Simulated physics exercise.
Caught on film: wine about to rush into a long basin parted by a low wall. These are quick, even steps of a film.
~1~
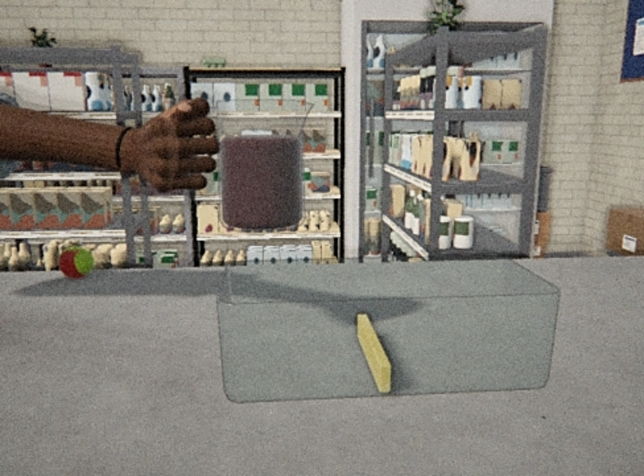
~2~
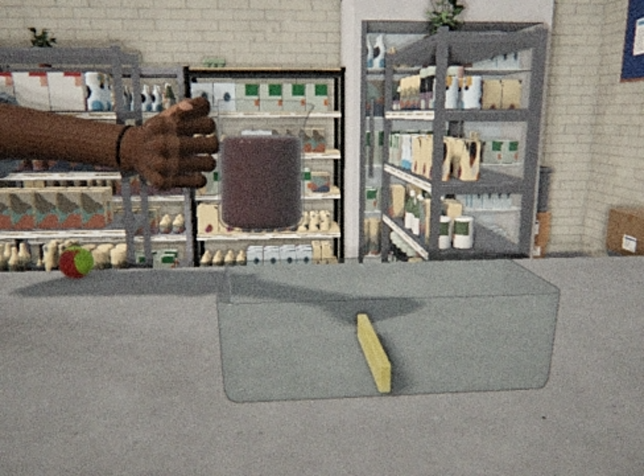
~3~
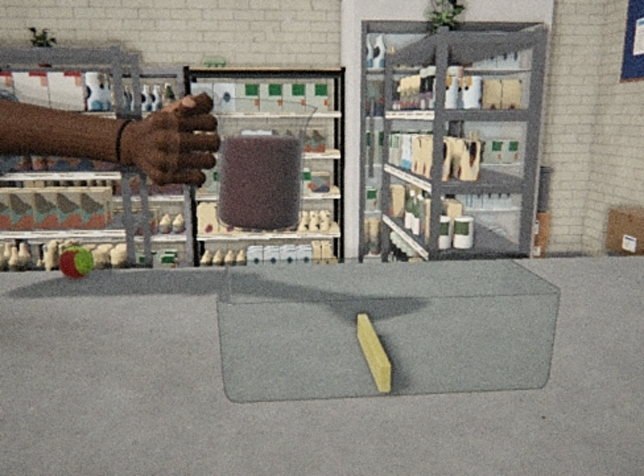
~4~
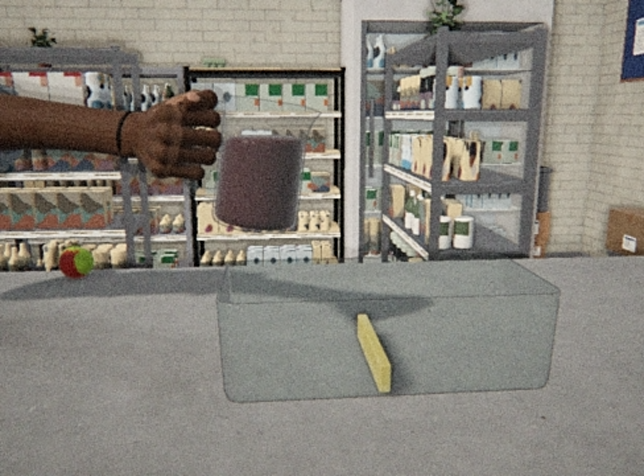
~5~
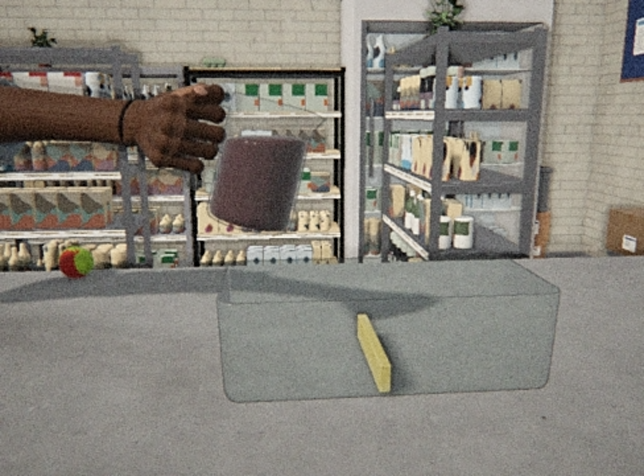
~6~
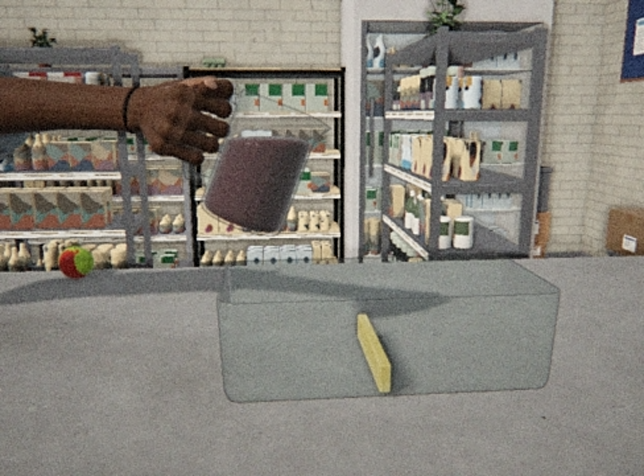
We see a hand beside a clear container of dark purple liquid above a long transparent basin with a low yellow wall inside; the container starts upright, then gradually tilts to the right as the hand turns and rises slightly.
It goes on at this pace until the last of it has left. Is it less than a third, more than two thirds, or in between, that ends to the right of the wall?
It comes to above two thirds.
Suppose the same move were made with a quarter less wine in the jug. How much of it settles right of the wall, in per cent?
About 85 per cent.
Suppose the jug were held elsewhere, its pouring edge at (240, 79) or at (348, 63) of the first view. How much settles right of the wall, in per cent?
The first gives 10 %, the second 90 %.
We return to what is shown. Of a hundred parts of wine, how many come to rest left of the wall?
Roughly 10 in a hundred.
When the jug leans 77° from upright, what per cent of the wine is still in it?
About 90 per cent.
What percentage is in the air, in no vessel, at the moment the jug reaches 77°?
Roughly 10 in a hundred.
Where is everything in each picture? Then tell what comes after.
Tilt 0°; pouring edge (314, 103); surface from (221, 138) to (300, 138); the long basin's rim runs from (223, 282) to (531, 273); the wall's top is at (373, 339), in the first frame.
Tilt 1°; pouring edge (315, 104); surface from (221, 139) to (300, 138), in the second frame.
Tilt 4°; pouring edge (317, 107); surface from (222, 139) to (302, 139), in the third frame.
Tilt 8°; pouring edge (322, 111); surface from (223, 140) to (303, 139), in the fourth frame.
Tilt 14°; pouring edge (326, 118); surface from (223, 143) to (306, 140), in the fifth frame.
Tilt 21°; pouring edge (331, 127); surface from (221, 154) to (310, 142), in the sixth frame.
A moment on, the jug is tipped on its side and 90 per cent is still to pour, 1 is left of the wall and 0 right of it.
Next, the jug is tipped on its side and 44 per cent is still to pour, 2 is left of the wall and 32 right of it.
Then the jug is tipped on its side and 13 per cent is still to pour, 5 is left of the wall and 73 right of it.
Later the jug is tipped on its side and 3 per cent is still to pour, 8 is left of the wall and 86 right of it.
At rest 12 per cent lies left of the wall, 87 right of it and 1 outside.
